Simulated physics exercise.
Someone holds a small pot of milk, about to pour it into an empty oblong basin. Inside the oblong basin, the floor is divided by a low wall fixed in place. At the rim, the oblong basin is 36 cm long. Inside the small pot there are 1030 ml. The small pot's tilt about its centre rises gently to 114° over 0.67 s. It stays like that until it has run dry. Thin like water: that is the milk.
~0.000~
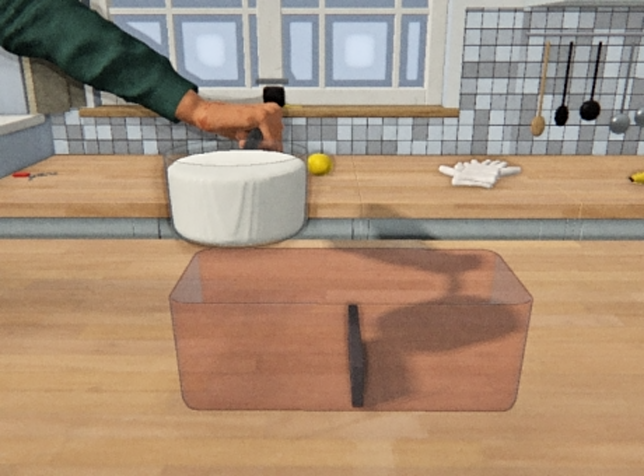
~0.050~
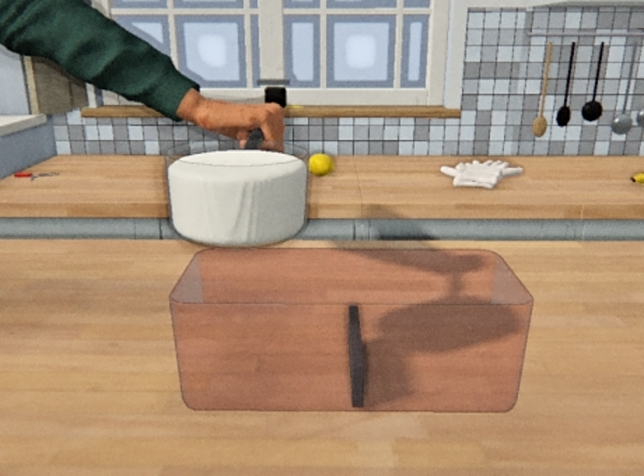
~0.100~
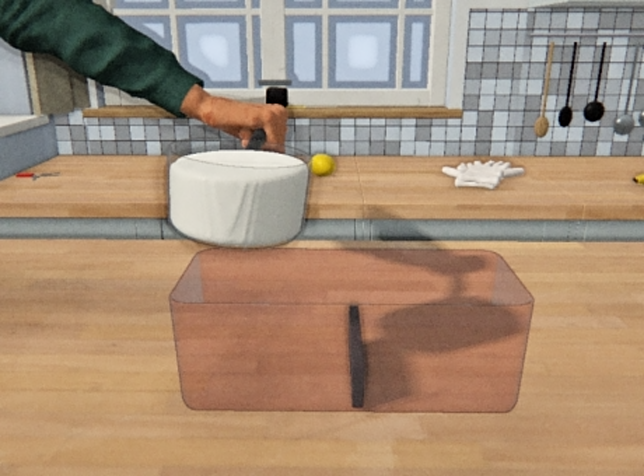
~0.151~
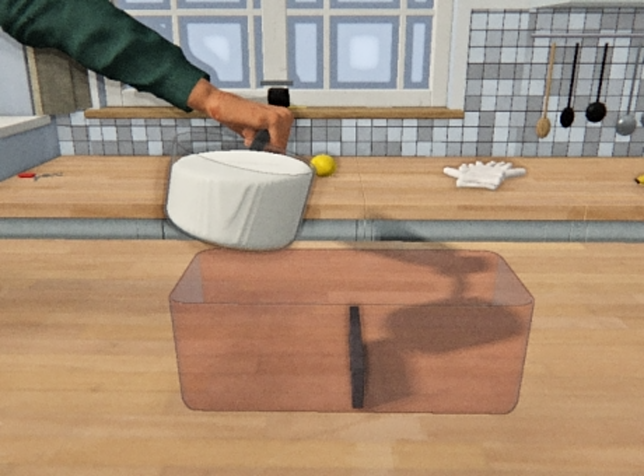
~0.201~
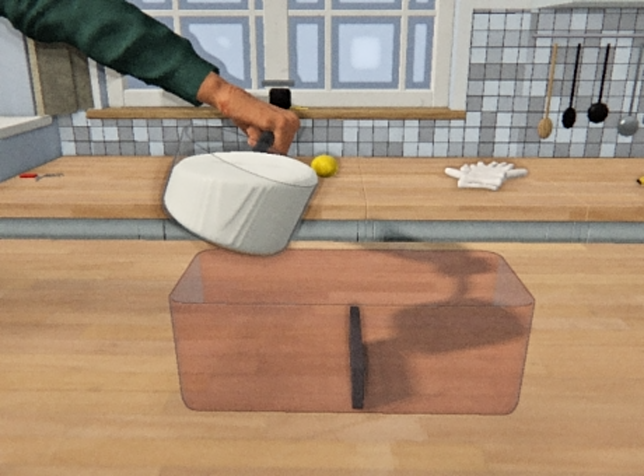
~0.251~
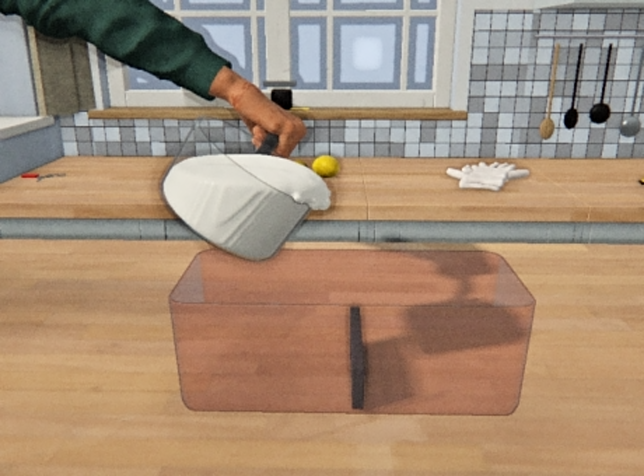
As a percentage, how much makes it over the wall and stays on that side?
Some 40 per cent makes it over and stays.
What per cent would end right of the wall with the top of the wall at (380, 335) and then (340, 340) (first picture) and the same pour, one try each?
The first try gives 15 percent and the second 60 percent.
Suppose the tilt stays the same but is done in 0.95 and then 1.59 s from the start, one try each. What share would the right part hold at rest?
Around 55 per cent first, around 65 per cent next.
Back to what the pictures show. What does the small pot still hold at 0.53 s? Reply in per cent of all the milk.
I'd estimate some 24 % remains.
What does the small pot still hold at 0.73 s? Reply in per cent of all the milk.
Some 3 per cent.
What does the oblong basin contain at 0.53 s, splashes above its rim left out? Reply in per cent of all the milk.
54 %, more or less.
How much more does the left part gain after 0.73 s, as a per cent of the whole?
Close to 4% of the whole.
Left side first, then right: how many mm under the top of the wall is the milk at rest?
Noted: Left near 28 mm, right near 34 mm.
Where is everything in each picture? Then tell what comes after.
In the first picture, it leans 0°; its right rim is at (307, 154); the milk meets the walls at (171, 162) and (305, 163); the oblong basin's rim runs from (184, 275) to (513, 276); the wall's top is at (355, 334).
In the second picture, it leans 2°; its right rim is at (308, 155); the milk meets the walls at (172, 162) and (306, 164).
In the third picture, it leans 6°; its right rim is at (311, 161); the milk meets the walls at (174, 160) and (308, 166).
In the fourth picture, it leans 14°; its right rim is at (314, 171); the milk meets the walls at (178, 161) and (313, 167).
In the fifth picture, it leans 24°; its right rim is at (317, 184); the milk meets the walls at (176, 166) and (315, 178); 2 per cent is over the edge.
In the sixth picture, it leans 35°; its right rim is at (317, 200); the milk meets the walls at (172, 166) and (312, 186); 6 per cent is over the edge.
By 0.53 s the tilt is 102° and 24 per cent is still to pour, 22 is left of the wall and 31 right of it.
By 0.73 s the tilt is 114° and 3 per cent is still to pour, 54 is left of the wall and 40 right of it.
By 0.94 s the tilt is 114° and 0 per cent is still to pour, 58 is left of the wall and 40 right of it.
By 1.17 s the tilt is 114° and 0 per cent is still to pour, 59 is left of the wall and 40 right of it.
At rest 59 per cent lies left of the wall, 40 right of it and 2 outside.
